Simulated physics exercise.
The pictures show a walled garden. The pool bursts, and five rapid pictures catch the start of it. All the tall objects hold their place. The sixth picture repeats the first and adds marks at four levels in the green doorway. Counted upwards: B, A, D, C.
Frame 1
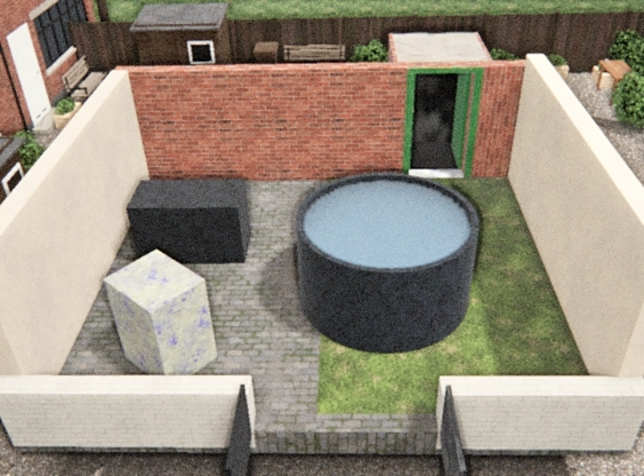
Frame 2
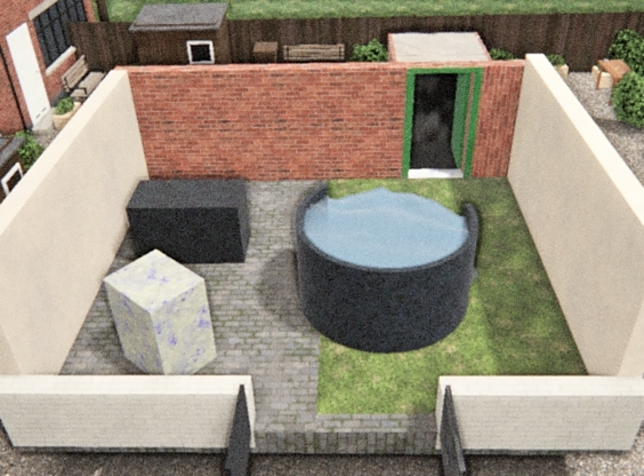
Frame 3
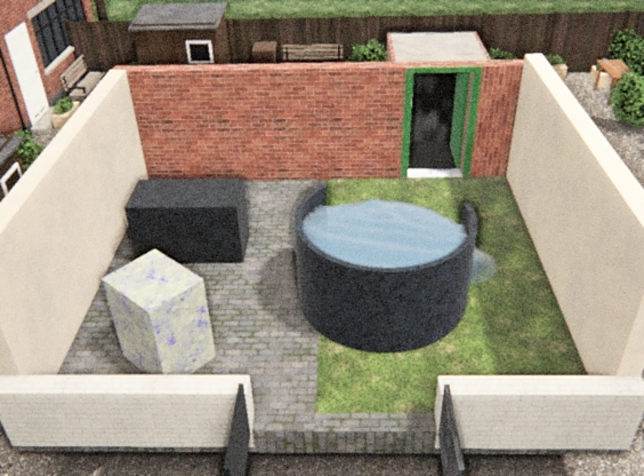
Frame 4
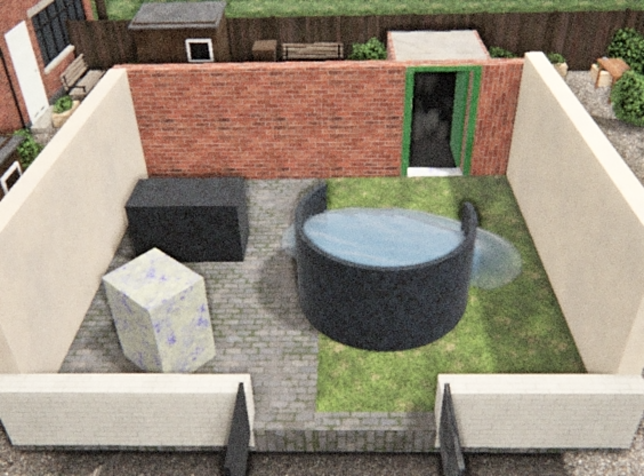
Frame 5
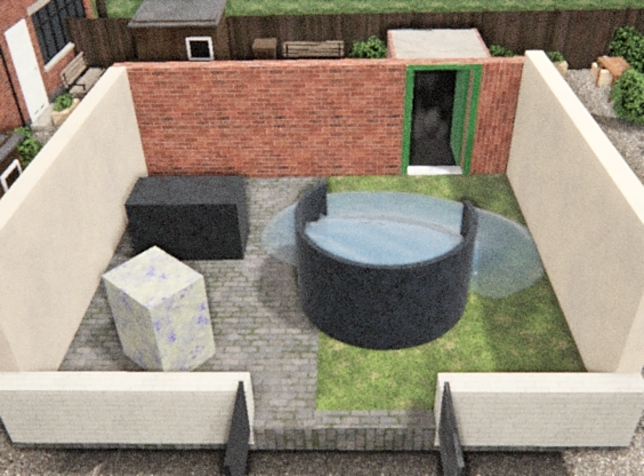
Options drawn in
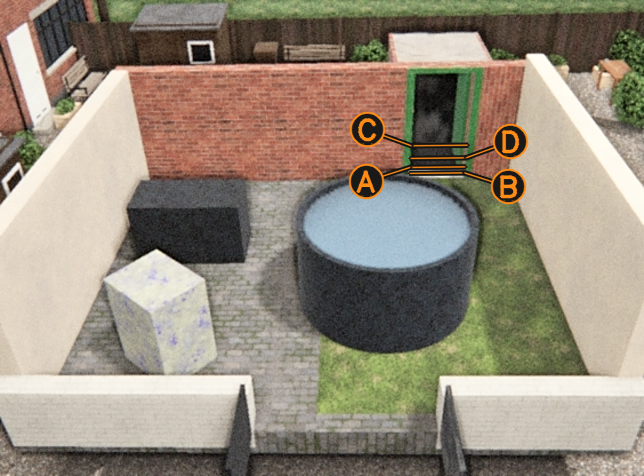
A round, dark-walled pool of pale blue water stands on grass and paving in a walled garden, seen from above by a still camera. A black box and a pale, purple-flecked block sit to the left, with a green doorway in the red brick wall behind. The pool's back wall opens, and water slops, sinks and spreads outward behind it, first right, then left.
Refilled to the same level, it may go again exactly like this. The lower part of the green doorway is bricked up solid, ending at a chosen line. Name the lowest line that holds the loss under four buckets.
C is the one.
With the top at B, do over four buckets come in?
Yes, it does.
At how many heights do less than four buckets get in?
One of them.
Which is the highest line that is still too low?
Here it is line D.
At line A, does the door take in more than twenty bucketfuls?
Yes.
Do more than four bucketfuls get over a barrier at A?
Yes, it does.
In orange, A at (437, 167); B at (437, 173); C at (439, 145); D at (438, 158); from the bottom up B, A, D, C.
If A is chosen, dozens of bucketfuls pour in.
If B is chosen, dozens of bucketfuls pour in.
If C is chosen, a splash gets over, under a bucket.
If D is chosen, about 10 bucketfuls get in.
